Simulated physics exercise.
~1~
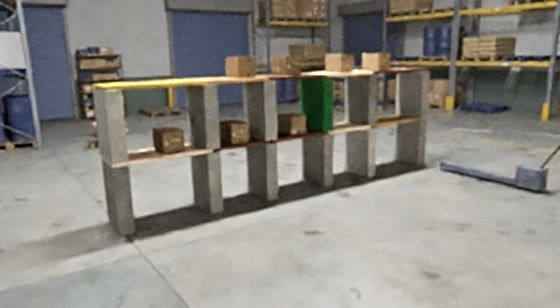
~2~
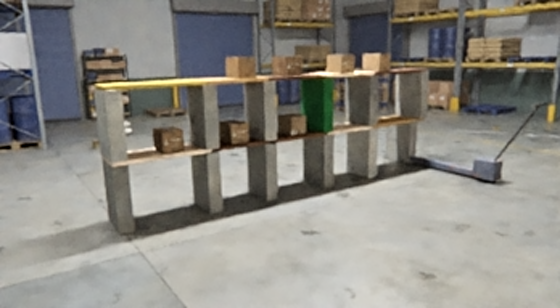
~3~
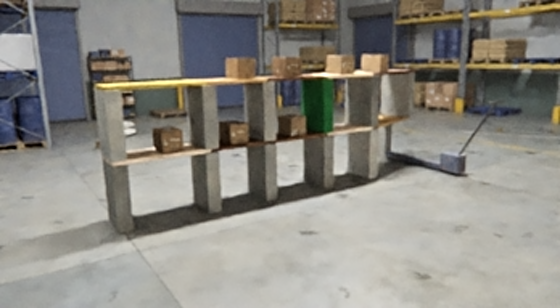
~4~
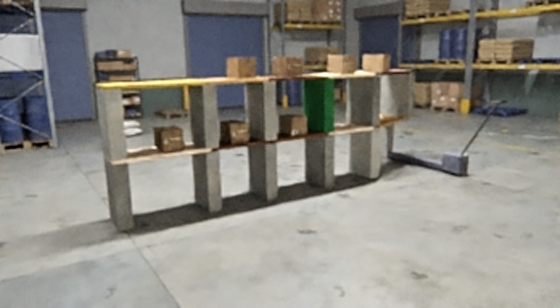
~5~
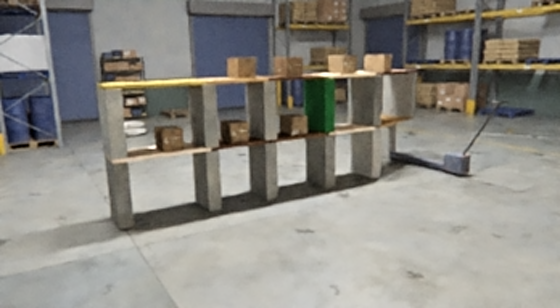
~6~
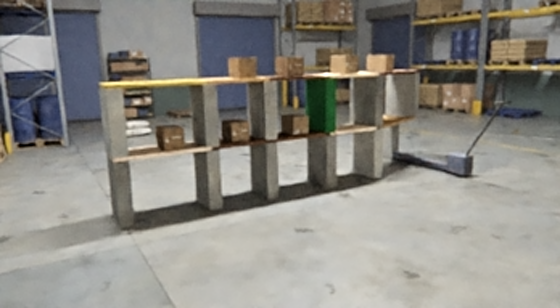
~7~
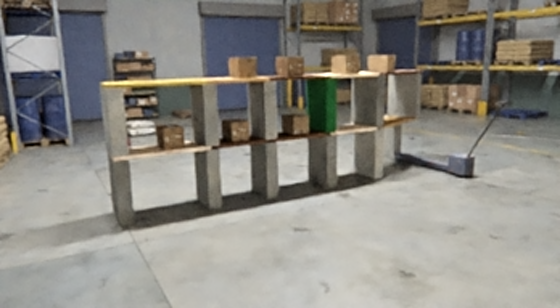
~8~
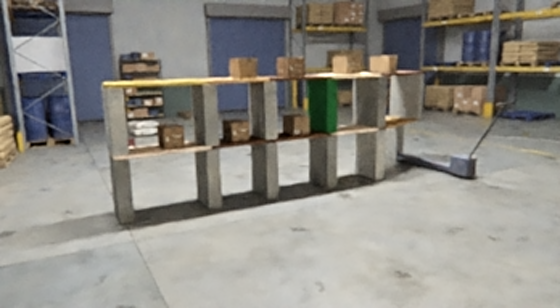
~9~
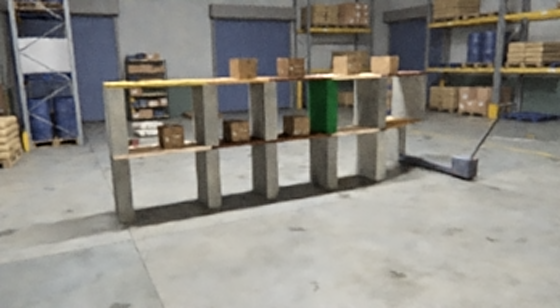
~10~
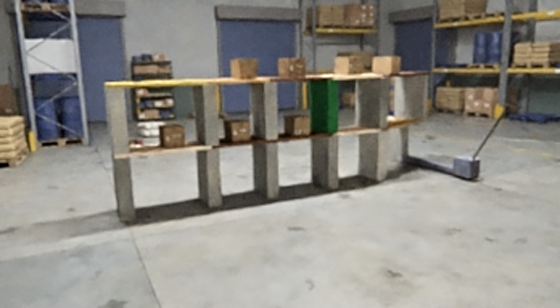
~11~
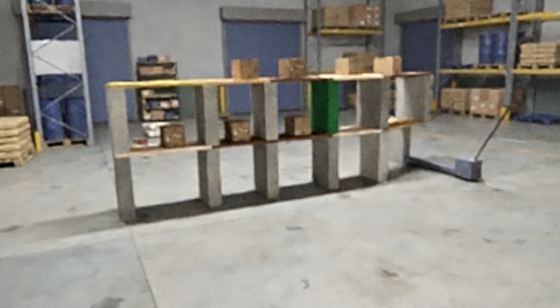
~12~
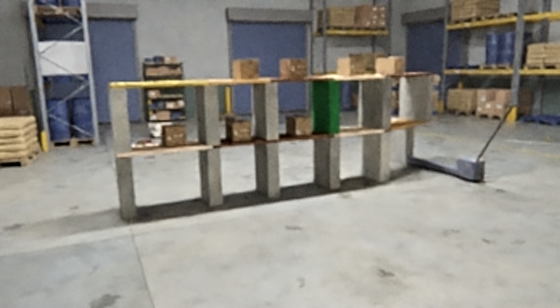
A long two-tier shelf of boards on grey blocks, with one green upright and cartons on it, stayed standing in a warehouse as a low jack slid left against its right end and stopped there, while the view drifted slowly sideways.
